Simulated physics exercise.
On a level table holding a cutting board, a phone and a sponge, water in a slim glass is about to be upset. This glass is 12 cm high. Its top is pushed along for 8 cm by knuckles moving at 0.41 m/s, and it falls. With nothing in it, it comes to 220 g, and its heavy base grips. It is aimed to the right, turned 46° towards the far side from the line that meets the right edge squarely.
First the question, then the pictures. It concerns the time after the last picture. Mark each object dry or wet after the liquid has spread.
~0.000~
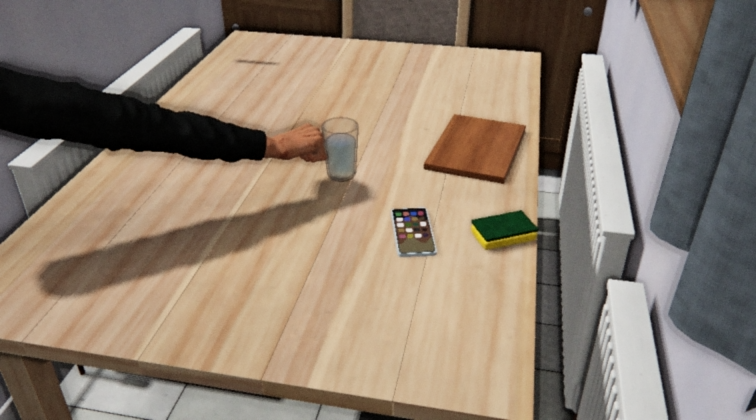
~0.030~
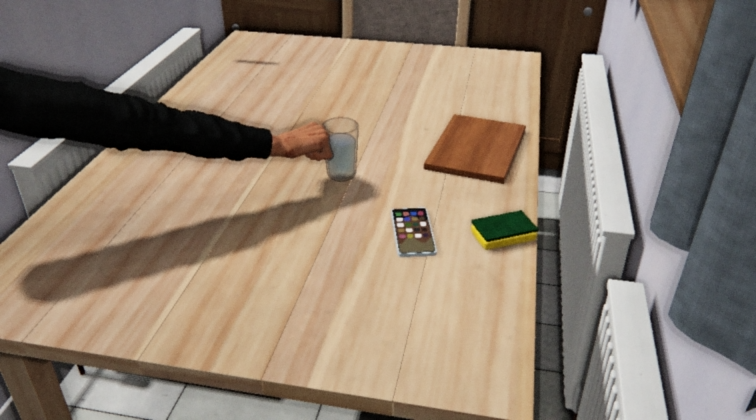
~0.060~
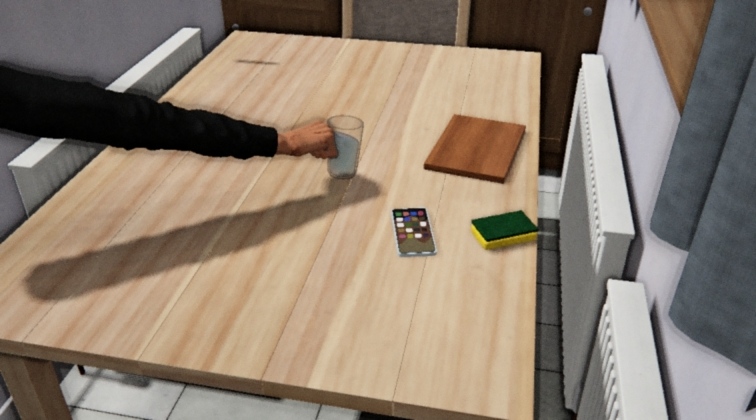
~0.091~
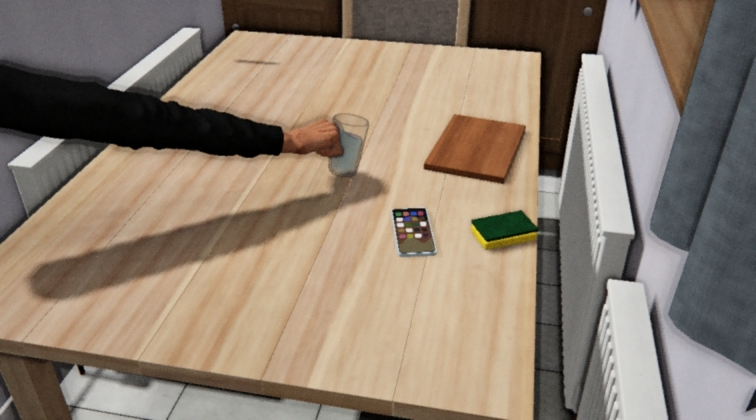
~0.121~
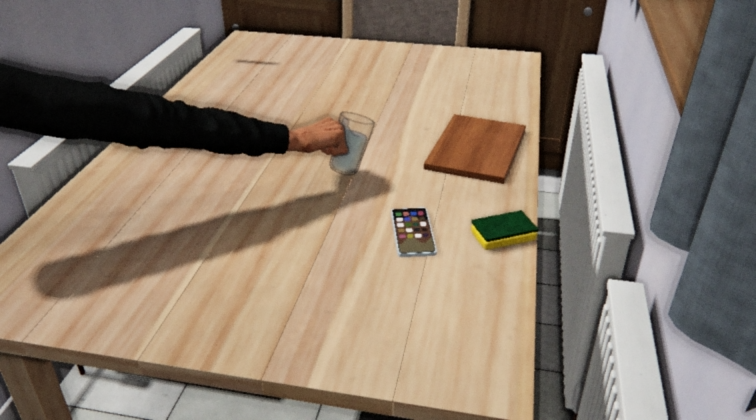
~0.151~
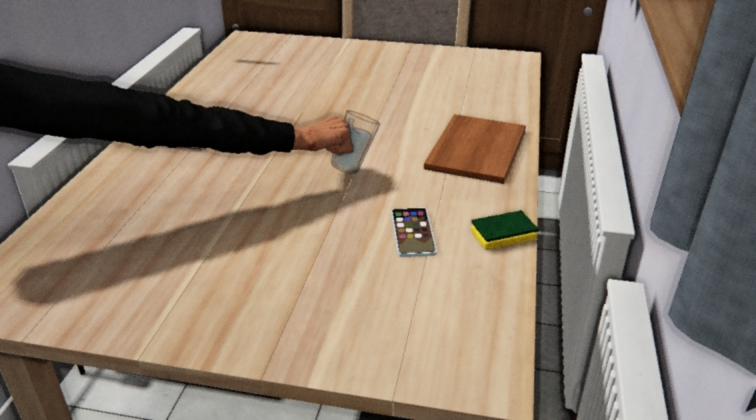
Cutting board: Wet; phone: Dry; sponge: Dry.
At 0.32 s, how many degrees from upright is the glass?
Looks like close to 84 degrees of lean.
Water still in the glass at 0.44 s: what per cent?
It is close to 50 percent.
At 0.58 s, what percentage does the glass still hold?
Looks like close to 26 %.
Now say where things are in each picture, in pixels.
It leans 0°; the fist is at (313, 140); the water meets the walls at (326, 138) and (355, 141); the cutting board is at (477, 143); the phone is at (413, 229); the sponge is at (505, 224), in the first frame.
It leans 0°; the fist is at (318, 138); the water meets the walls at (325, 138) and (356, 141), in the second frame.
It leans 7°; the fist is at (323, 136); the water meets the walls at (329, 130) and (358, 140), in the third frame.
It leans 14°; the fist is at (328, 135); the water meets the walls at (334, 125) and (357, 137), in the fourth frame.
It leans 21°; the fist is at (334, 133); the water meets the walls at (338, 133) and (362, 138), in the fifth frame.
It leans 28°; the fist is at (338, 132); the water meets the walls at (339, 145) and (363, 137), in the sixth frame.
After 0.32 s the tilt is 84° and 94 per cent is in the glass, 0 has run off the table; wet so far, nothing.
After 0.44 s the tilt is 87° and 50 per cent is in the glass, 0 has run off the table; wet so far, cutting board.
After 0.58 s the tilt is 87° and 27 per cent is in the glass, 0 has run off the table; wet so far, cutting board.
After 0.82 s the tilt is 87° and 14 per cent is in the glass, 4 has run off the table; wet so far, cutting board.
In the end 6 per cent is in the glass, 26 has run off the table; wet so far, cutting board.
